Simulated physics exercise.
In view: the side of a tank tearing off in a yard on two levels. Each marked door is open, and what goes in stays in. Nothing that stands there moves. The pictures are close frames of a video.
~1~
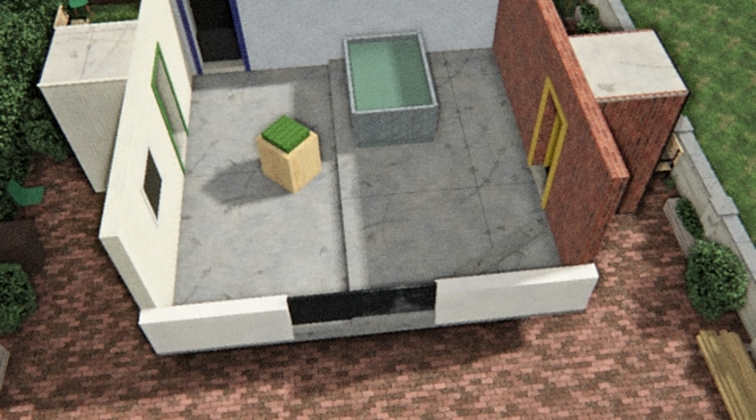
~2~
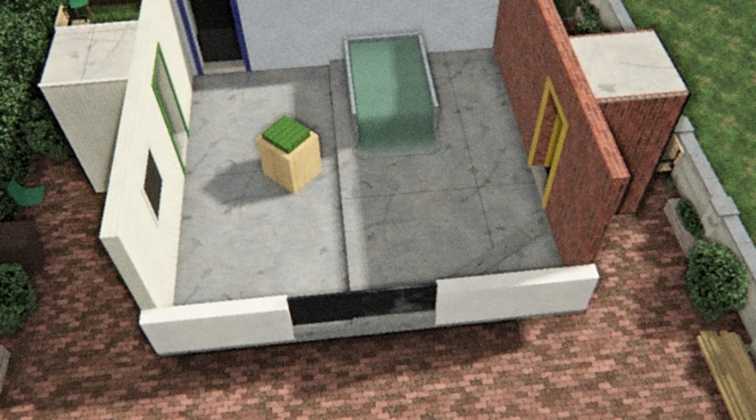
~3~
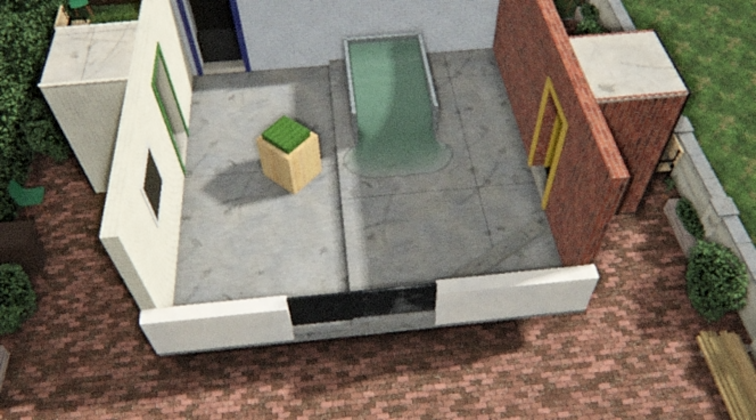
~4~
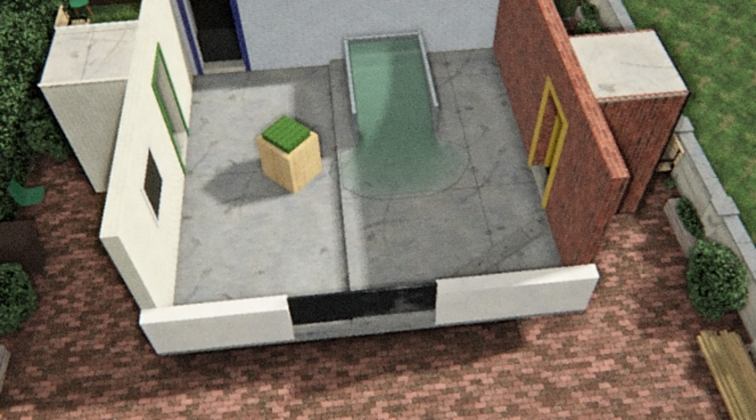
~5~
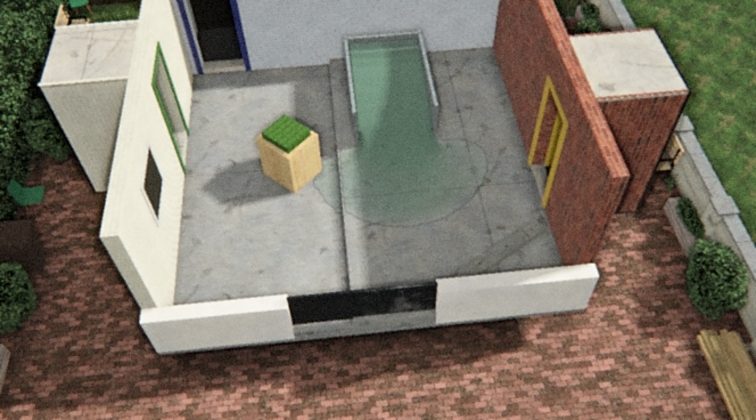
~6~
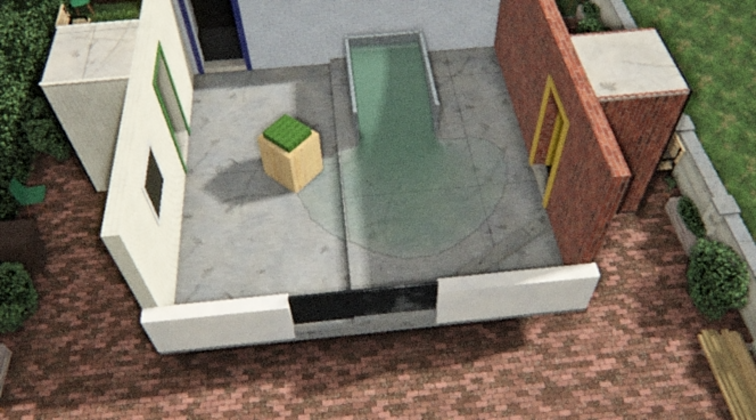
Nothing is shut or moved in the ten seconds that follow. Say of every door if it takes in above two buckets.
One by one: The green door admits no more than that; the yellow door lets in a lot; the blue door admits no more than that.
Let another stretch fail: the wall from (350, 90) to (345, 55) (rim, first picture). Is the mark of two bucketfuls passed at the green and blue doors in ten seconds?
One by one: The green one floods, the blue one passes that mark.
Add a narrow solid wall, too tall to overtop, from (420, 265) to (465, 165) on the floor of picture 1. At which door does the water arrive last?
The blue-painted one.
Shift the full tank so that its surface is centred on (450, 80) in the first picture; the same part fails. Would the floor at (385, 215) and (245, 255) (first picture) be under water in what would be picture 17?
In that order: Awash, clear.
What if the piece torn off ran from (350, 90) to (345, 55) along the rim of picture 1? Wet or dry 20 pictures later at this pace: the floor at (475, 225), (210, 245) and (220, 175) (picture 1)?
As listed: Not flooded, wet, covered.
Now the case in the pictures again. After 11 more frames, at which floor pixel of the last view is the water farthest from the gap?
Around (184, 329).
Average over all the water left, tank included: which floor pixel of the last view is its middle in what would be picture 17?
Close to (405, 201).
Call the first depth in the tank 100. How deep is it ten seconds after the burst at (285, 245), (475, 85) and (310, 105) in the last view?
Roughly 10, 8 and 8 per cent, in turn.
A moment on, water covers 40 % of the floor; the green door not reached, the yellow door wet at the sill, nothing in, the blue door not reached.
Next, water covers 45 % of the floor; the green door not reached, the yellow door under two buckets in, the blue door not reached.
Then, water covers 50 % of the floor; the green door not reached, the yellow door over two buckets in, the blue door not reached.
Later, water covers 90 % of the floor; the green door wet at the sill, nothing in, the yellow door far over two buckets in, the blue door wet at the sill, nothing in.
In the end, water covers 95 % of the floor; the green door wet at the sill, nothing in, the yellow door far over two buckets in, the blue door wet at the sill, nothing in.
